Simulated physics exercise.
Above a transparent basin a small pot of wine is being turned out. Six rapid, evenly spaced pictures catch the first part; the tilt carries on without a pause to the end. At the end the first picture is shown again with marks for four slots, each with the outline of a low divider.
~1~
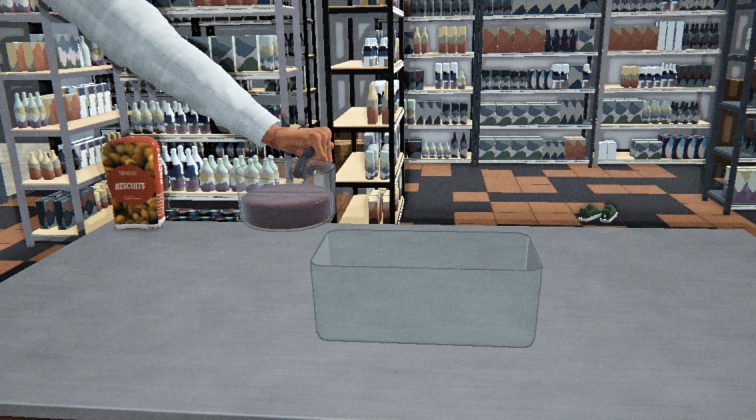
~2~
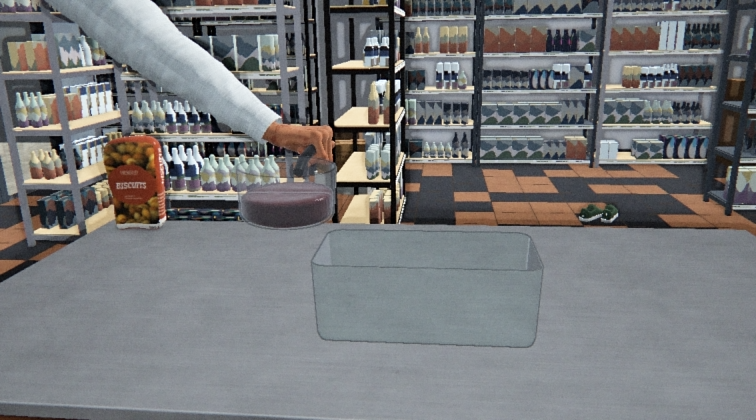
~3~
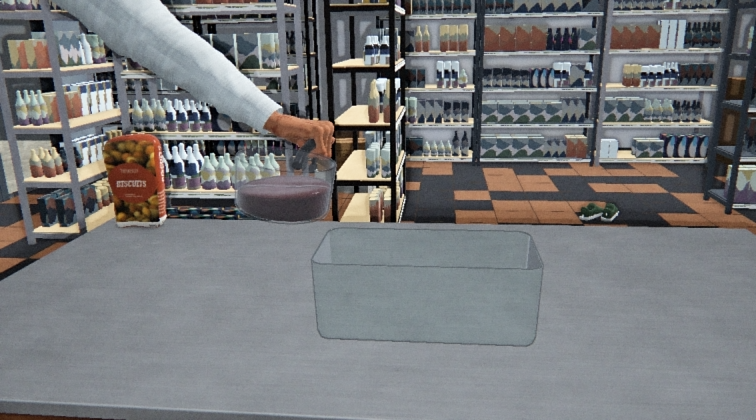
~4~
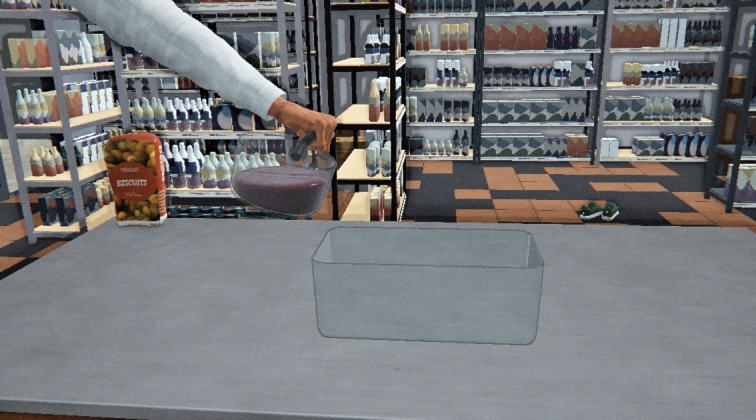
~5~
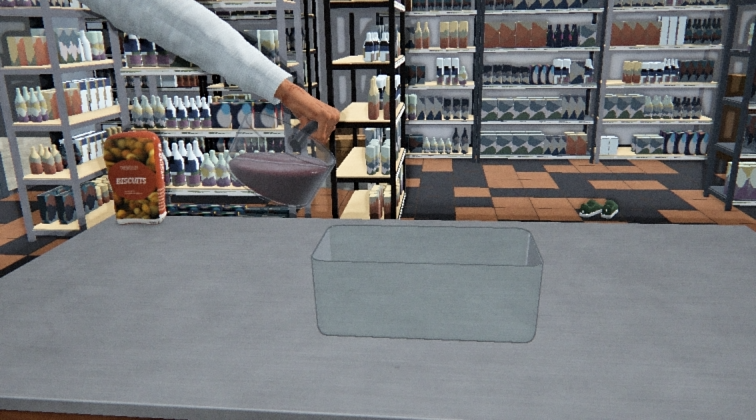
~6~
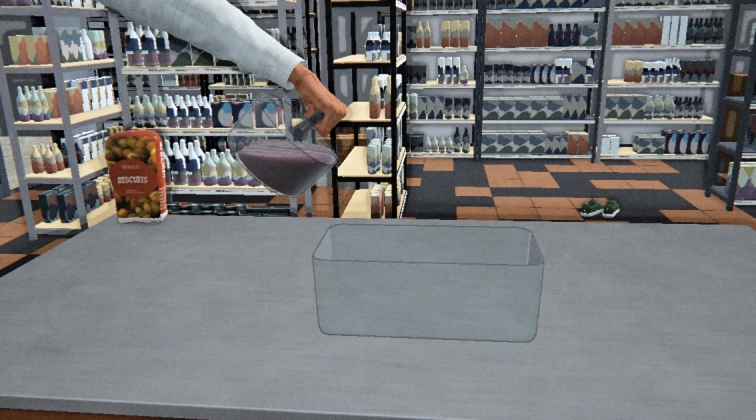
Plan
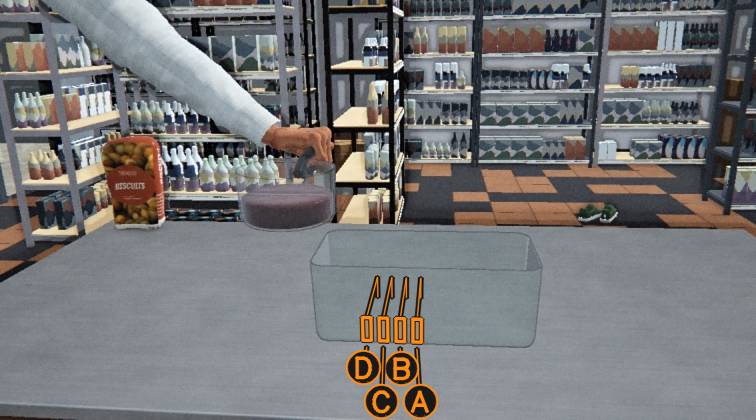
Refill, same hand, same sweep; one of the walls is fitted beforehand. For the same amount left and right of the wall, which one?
Place B.
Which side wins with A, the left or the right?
The left side.
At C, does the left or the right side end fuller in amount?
The right one.
In orange, A at (416, 348); B at (400, 348); C at (383, 347); D at (366, 346).
For place A, about 90 % ends left of the wall and 8 % right of it.
For place B, about 46 % ends left of the wall and 52 % right of it.
For place C, about 13 % ends left of the wall and 86 % right of it.
For place D, about 7 % ends left of the wall and 92 % right of it.
